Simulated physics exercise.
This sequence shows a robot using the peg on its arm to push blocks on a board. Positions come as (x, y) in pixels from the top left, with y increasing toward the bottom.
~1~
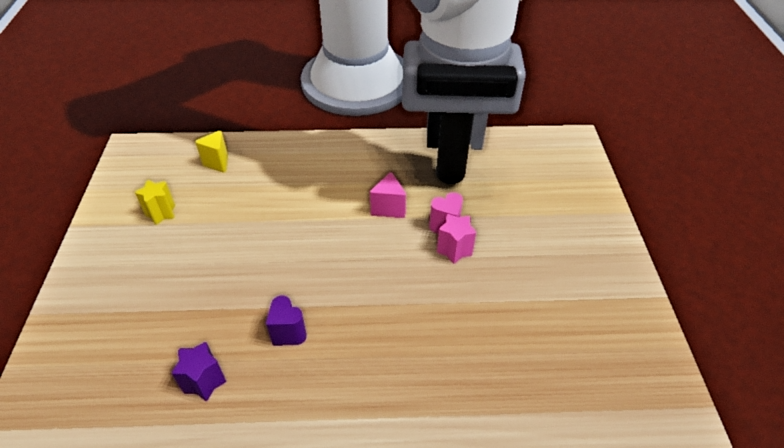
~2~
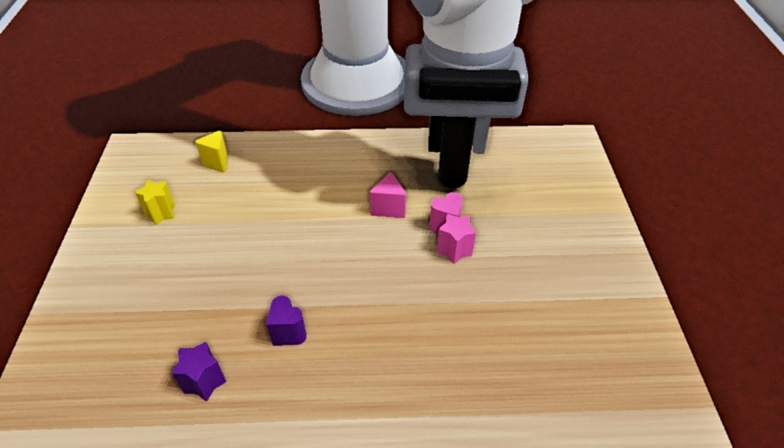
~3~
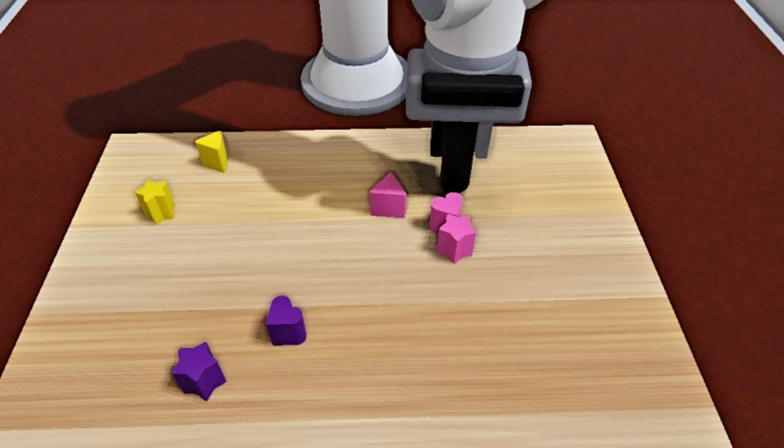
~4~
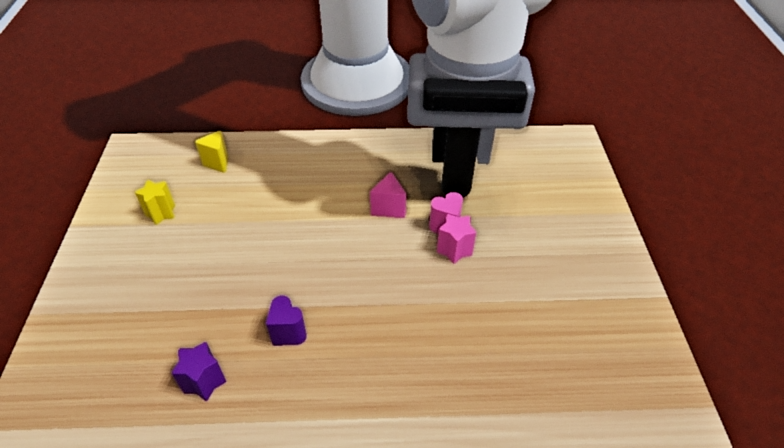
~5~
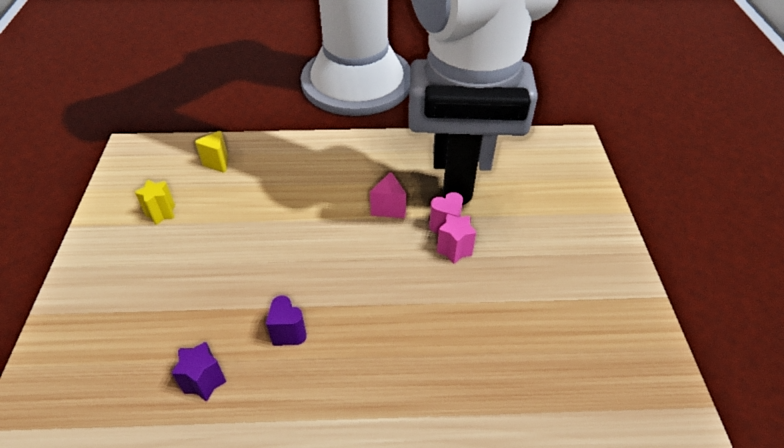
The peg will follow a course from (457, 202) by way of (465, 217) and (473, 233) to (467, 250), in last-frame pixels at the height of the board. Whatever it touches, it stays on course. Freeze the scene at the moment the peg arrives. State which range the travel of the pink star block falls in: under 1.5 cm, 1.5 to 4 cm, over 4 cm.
The block shifts between 1.5 and 4 cm.
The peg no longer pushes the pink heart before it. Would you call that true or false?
The claim holds.
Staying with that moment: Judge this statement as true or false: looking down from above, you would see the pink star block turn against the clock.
That statement is accurate.
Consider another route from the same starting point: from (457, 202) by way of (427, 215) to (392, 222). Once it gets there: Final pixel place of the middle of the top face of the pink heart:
At roughly (432, 217).
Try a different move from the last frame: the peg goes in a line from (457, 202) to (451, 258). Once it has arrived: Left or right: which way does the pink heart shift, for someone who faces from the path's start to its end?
That block drifts right.
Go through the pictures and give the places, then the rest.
The first frame shows peg's lower end (450, 175); pink three-sided block (389, 186); pink heart (449, 203); pink star block (458, 226).
The second frame shows peg (452, 179); blocks still.
The third frame shows peg (454, 184); blocks still.
The fourth frame shows peg (456, 190); blocks still.
The fifth frame shows peg (457, 196); pink three-sided block (389, 186); pink heart (449, 203); pink star block (458, 226).
What follows on the original path. Halfway along, peg (471, 219); pink heart (446, 212), turned 55° clockwise; pink star block (456, 232), turned 25° anticlockwise.
At the end, peg (468, 244); pink three-sided block still; pink heart (440, 214), turned 90° clockwise; pink star block (449, 241), turned 30° anticlockwise.
